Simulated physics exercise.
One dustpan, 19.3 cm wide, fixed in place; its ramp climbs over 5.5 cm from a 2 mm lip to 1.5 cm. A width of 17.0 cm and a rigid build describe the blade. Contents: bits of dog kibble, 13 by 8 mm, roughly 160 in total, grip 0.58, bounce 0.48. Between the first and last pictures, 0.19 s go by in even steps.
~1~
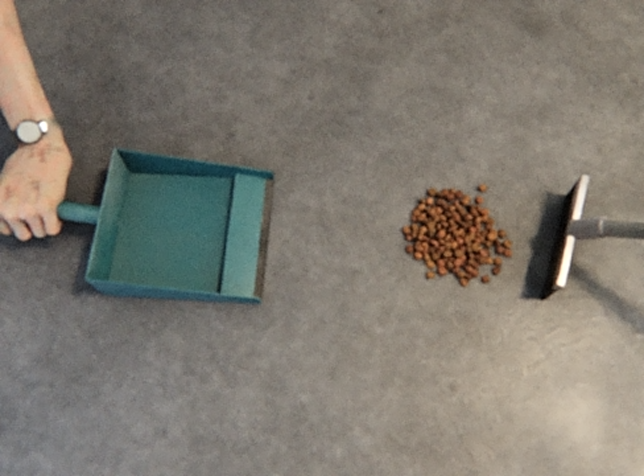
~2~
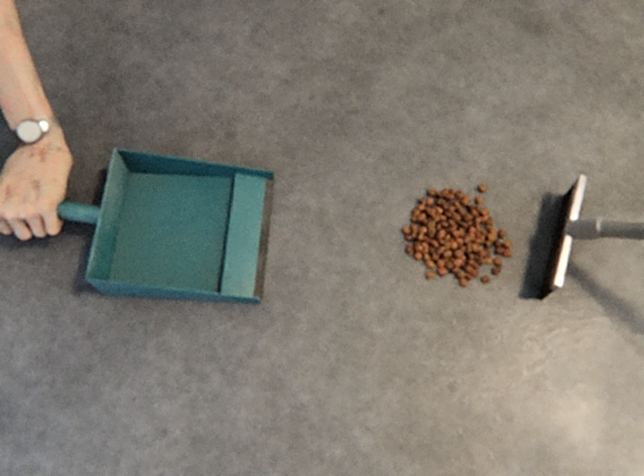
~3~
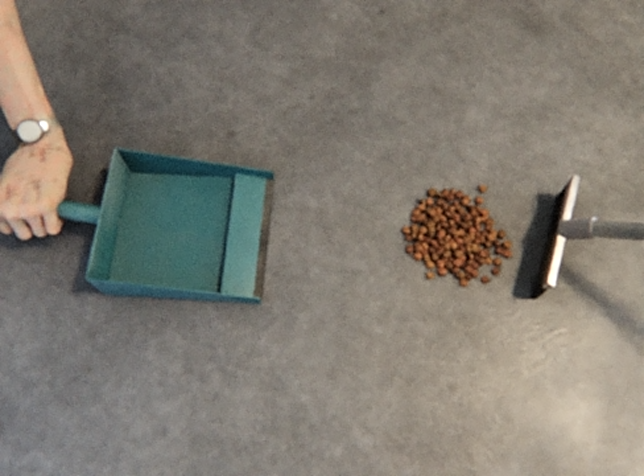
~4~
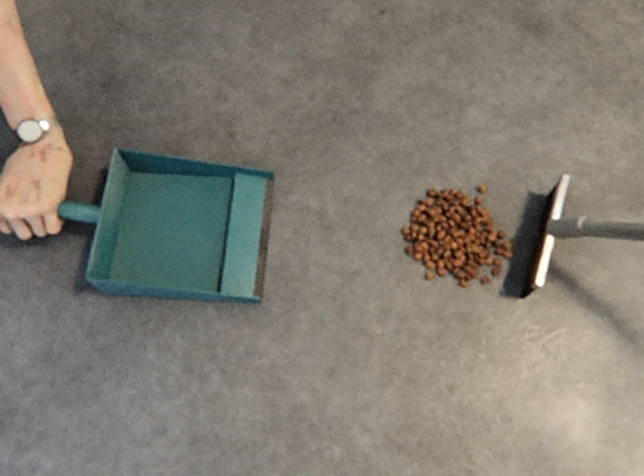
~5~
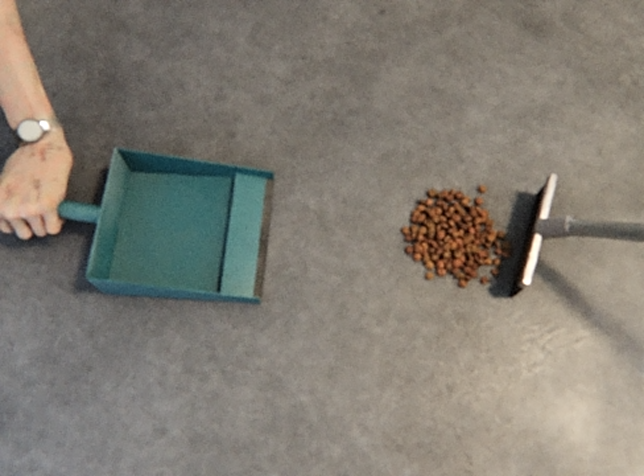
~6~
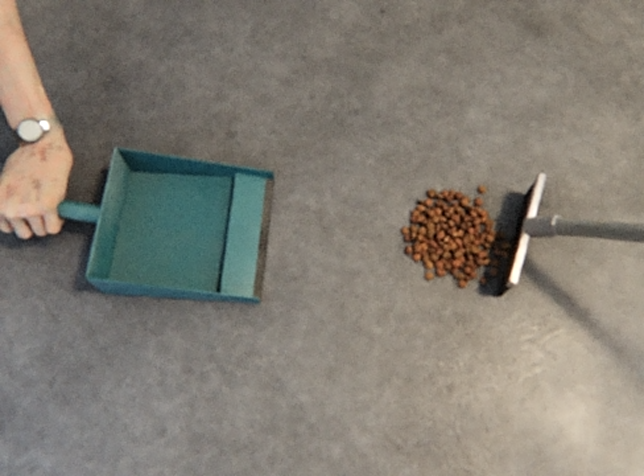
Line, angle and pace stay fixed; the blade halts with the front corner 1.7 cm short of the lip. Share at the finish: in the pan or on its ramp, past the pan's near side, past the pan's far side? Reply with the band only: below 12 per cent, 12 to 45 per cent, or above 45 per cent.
Pan: 12 to 45 per cent; near side: Below 12 per cent; far side: 12 to 45 per cent.
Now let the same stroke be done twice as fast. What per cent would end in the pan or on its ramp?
Near 20 %.
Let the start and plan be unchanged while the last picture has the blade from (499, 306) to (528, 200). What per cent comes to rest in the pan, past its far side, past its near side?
Pan: 0, far side: 0, near side: 5.
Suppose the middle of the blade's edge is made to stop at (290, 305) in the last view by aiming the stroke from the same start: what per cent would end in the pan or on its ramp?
About 0 %.
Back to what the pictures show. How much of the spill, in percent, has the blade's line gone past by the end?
I'd put it near 20 in a hundred.
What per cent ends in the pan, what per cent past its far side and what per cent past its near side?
The pan ends at 20 per cent, the near side at 0 per cent and the far side at 25 per cent.
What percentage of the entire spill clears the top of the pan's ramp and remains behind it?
Estimate: Close to 0 per cent of the total.
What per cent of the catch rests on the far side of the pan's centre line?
Some 70 per cent.
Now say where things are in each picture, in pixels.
The first picture shows blade from (558, 285) to (582, 182), moved 0.0 cm, 0 of the pieces shifted so far; middle of the pieces at (455, 235); pan at (179, 234).
The second picture shows blade from (555, 286) to (579, 182), moved 0.3 cm, 0 of the pieces shifted so far; middle of the pieces at (454, 235).
The third picture shows blade from (548, 285) to (573, 182), moved 1.2 cm, 0 of the pieces shifted so far; middle of the pieces at (454, 235).
The fourth picture shows blade from (536, 285) to (562, 181), moved 2.7 cm, 0 of the pieces shifted so far; middle of the pieces at (454, 235).
The fifth picture shows blade from (524, 284) to (551, 181), moved 4.2 cm, 0 of the pieces shifted so far; middle of the pieces at (454, 236).
The sixth picture shows blade from (511, 283) to (539, 180), moved 5.8 cm, 0 of the pieces shifted so far; middle of the pieces at (454, 236); pan at (179, 233).
Then, 0.38 s after the last picture, middle of the blade 20 cm from the lip; 0 % over the lip, far side 10 %, near side 0 %.
Then, 0.63 s after the last picture, middle of the blade 10 cm from the lip; 0 % over the lip, far side 20 %, near side 0 %.
Then, 0.99 s after the last picture, middle of the blade 4 cm from the lip; 20 % over the lip, far side 25 %, near side 0 %.
In the end, pan 20 %, near side 0 %, far side 25 %, in front of the lip or behind the blade 60 %.
